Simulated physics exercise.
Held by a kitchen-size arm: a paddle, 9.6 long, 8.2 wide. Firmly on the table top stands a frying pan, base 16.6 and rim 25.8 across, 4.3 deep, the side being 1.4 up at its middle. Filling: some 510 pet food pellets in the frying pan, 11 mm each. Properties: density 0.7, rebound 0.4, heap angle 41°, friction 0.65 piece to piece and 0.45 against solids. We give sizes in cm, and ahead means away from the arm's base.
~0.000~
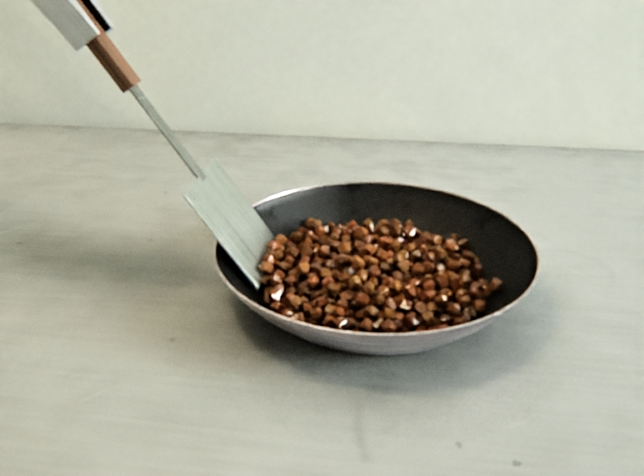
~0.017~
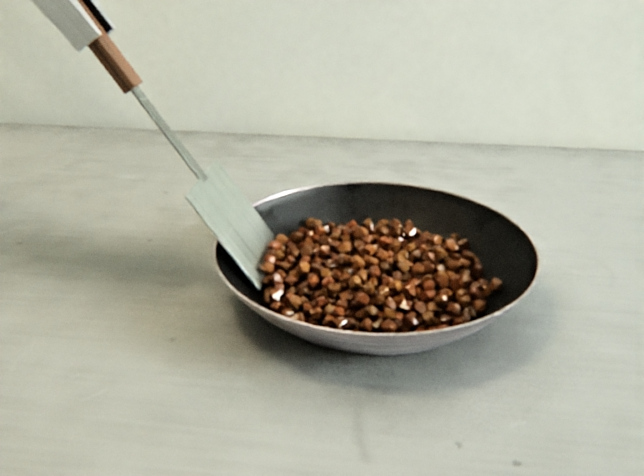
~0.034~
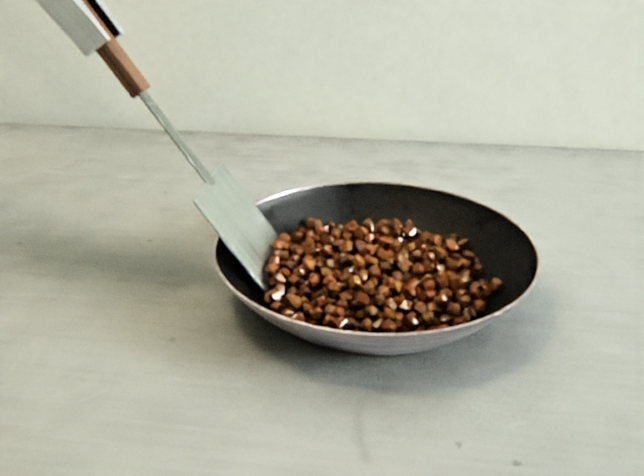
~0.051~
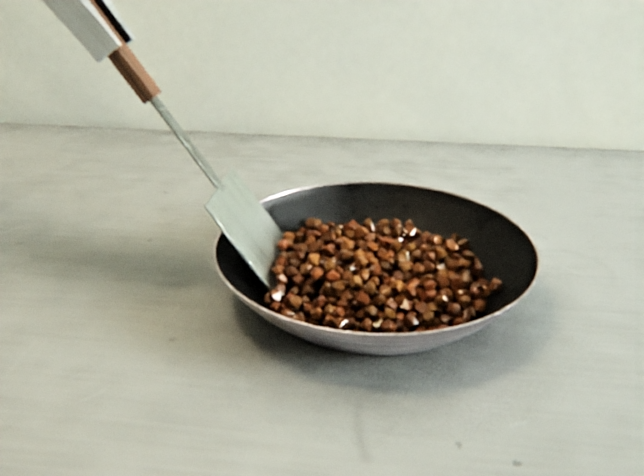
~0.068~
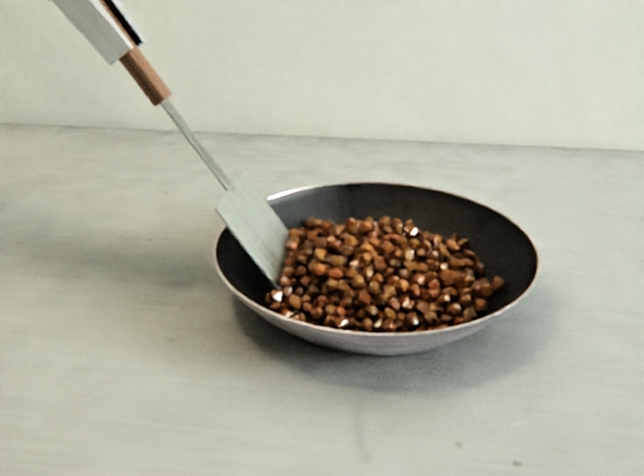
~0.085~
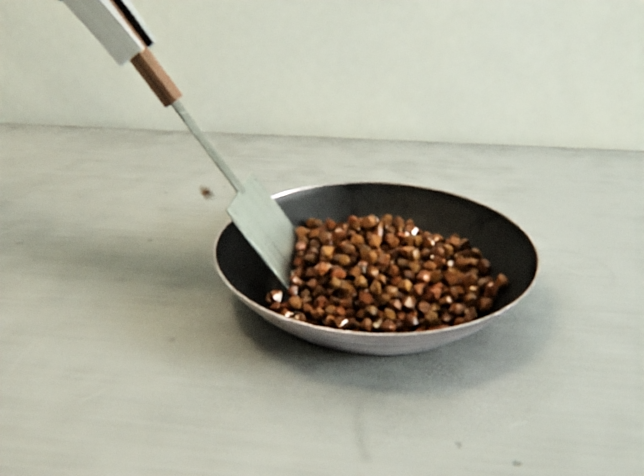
At first, a flat metal blade on a brown-and-silver handle rests against the left side of a dark pan holding a heap of small brown pellets. The blade then slides slightly rightward, nudging the nearest pellets, and by the end one small speck appears just left of the blade.
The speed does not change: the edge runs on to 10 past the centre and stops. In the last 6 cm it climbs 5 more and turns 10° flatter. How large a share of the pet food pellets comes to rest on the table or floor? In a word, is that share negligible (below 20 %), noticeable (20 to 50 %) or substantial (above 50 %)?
In a word, noticeable.
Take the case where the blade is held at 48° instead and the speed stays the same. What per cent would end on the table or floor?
In that case around 25 per cent.
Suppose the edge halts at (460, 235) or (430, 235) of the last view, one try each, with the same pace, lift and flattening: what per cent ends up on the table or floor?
Estimates, in order: 5 % and 0 %.
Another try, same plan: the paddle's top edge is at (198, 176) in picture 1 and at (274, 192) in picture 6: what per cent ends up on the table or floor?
Around 35 per cent finishes there.
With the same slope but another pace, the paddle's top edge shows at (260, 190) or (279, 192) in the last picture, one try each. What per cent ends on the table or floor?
Close to 30 per cent in the first try and close to 35 per cent in the second.
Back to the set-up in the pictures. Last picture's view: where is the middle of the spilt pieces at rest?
I'd point to somewhere close to (622, 300).
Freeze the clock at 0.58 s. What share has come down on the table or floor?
It is near 25 percent.
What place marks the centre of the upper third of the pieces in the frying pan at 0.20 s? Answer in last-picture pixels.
Roughly at pixel (449, 258).
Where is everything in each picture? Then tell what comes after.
Paddle top edge at (200, 175), sloping 56°; upper third of the load around (370, 266), from x 265 to 495, top at y 225; 506 in the frying pan, in the first picture.
Paddle top edge at (201, 176), sloping 56°; upper third of the load around (370, 266), from x 265 to 495, top at y 225, in the second picture.
Paddle top edge at (209, 180), sloping 56°; upper third of the load around (369, 265), from x 270 to 495, top at y 225, in the third picture.
Paddle top edge at (219, 186), sloping 56°; upper third of the load around (369, 264), from x 270 to 495, top at y 225, in the fourth picture.
Paddle top edge at (229, 188), sloping 56°; upper third of the load around (370, 262), from x 235 to 495, top at y 225, in the fifth picture.
Paddle top edge at (240, 189), sloping 56°; upper third of the load around (376, 259), from x 205 to 500, top at y 195; 505 in the frying pan, 1 on the blade or in flight, in the sixth picture.
After 0.20 s, sloping 56°, highest piece 23 above the table; 505 in the frying pan, 1 on the blade or in flight.
After 0.32 s, sloping 53°, highest piece 24 above the table; 488 in the frying pan, 2 on the table or floor, 16 on the blade or in flight.
After 0.58 s, sloping 46°, highest piece 5 above the table; 368 in the frying pan, 132 on the table or floor, 6 on the blade or in flight.
After 1.63 s, sloping 46°, highest piece 5 above the table; 368 in the frying pan, 138 on the table or floor.
At rest, 368 in the frying pan, 138 on the table or floor. That is 27 % on the table or floor.
